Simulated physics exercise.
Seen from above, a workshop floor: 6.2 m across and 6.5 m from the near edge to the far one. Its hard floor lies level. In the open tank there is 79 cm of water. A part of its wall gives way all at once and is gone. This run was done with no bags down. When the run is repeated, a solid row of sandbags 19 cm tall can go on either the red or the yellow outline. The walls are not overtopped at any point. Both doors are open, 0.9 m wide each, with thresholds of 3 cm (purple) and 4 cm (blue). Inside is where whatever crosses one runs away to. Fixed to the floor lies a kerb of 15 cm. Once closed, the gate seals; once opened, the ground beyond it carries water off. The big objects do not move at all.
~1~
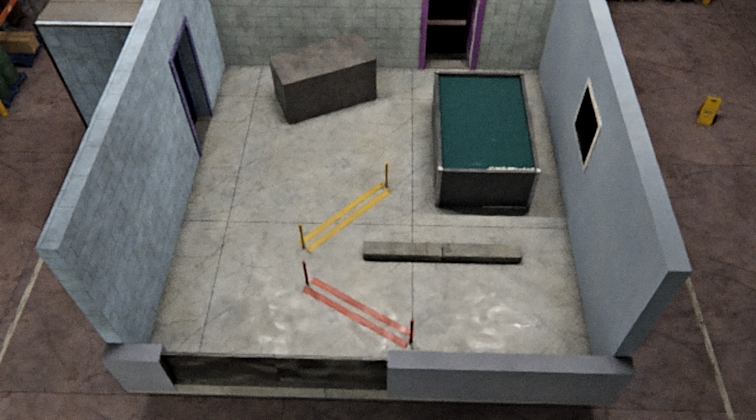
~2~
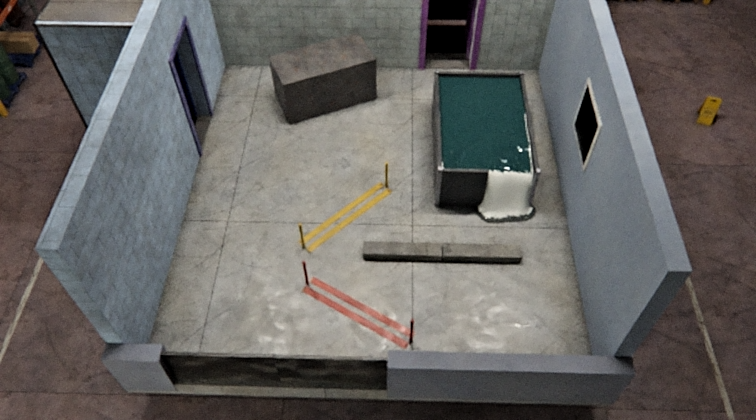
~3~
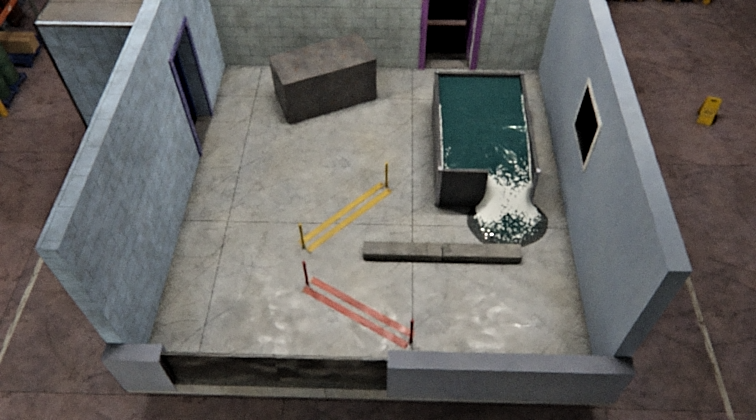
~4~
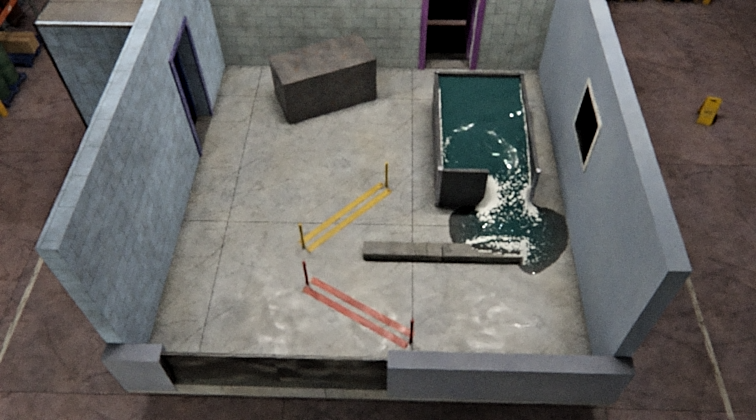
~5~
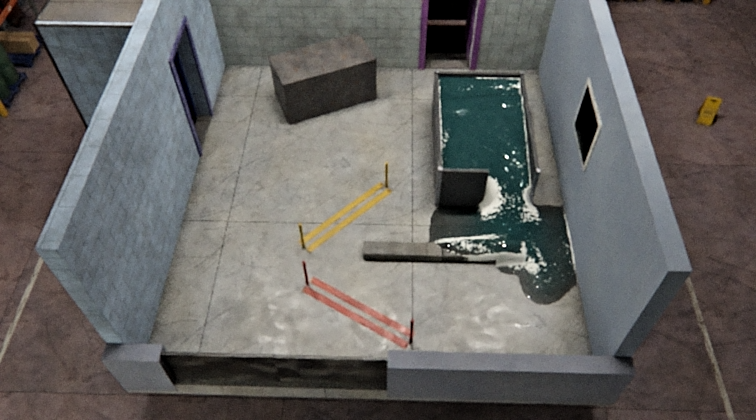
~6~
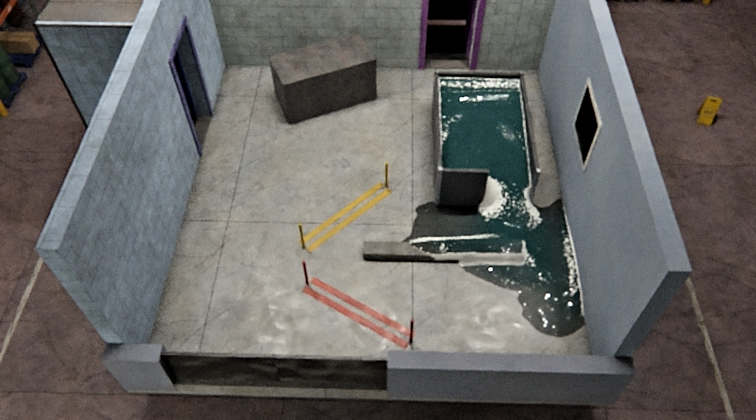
A grey-walled, roofless room with a concrete floor is seen from above by a still camera. A dark tank of teal water stands at right, with a grey block at upper left, a low grey bar near the centre, and yellow and red outlines on the floor. Foaming water bursts from the tank's near right corner, reaches the bar, and spreads along the right wall towards the viewer.
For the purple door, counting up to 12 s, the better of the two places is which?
I would choose red.
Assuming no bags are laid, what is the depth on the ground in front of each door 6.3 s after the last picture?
Reading (cm) - purple: 0; blue: 6.
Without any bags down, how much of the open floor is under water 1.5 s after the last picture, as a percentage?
40 %.
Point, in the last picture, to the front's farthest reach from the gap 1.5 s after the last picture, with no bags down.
You'll find it close to (216, 222) in the last picture.
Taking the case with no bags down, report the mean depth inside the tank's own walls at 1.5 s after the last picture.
It's around 45 cm deep on average.
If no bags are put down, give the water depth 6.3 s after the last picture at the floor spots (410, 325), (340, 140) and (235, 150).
Taking the spots in order, 6, 1 and 8 cm.
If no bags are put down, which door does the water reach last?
Final door reached: Purple.
Then, 0.7 s after the last picture water covers 25 % of the floor and is deepest (48 cm) near (588, 379) in the run without bags; in at the purple door, 0 L with no bags, 0 L with the row on red, 0 L on yellow.
Then, 1.5 s after the last picture water covers 40 % of the floor and is deepest (44 cm) near (562, 378) in the run without bags; in at the purple door, 0 L with no bags, 0 L with the row on red, 0 L on yellow.
Then, 2.8 s after the last picture water covers 55 % of the floor and is deepest (30 cm) near (507, 247) in the run without bags; in at the purple door, 0 L with no bags, 0 L with the row on red, 0 L on yellow.
Then, 6.3 s after the last picture water covers 80 % of the floor and is deepest (18 cm) near (507, 247) in the run without bags; in at the purple door, 0 L with no bags, 0 L with the row on red, 0 L on yellow.
Then, 11.3 s after the last picture water covers 100 % of the floor and is deepest (14 cm) near (216, 101) in the run without bags; in at the purple door, 14 L with no bags, 9 L with the row on red, 27 L on yellow.
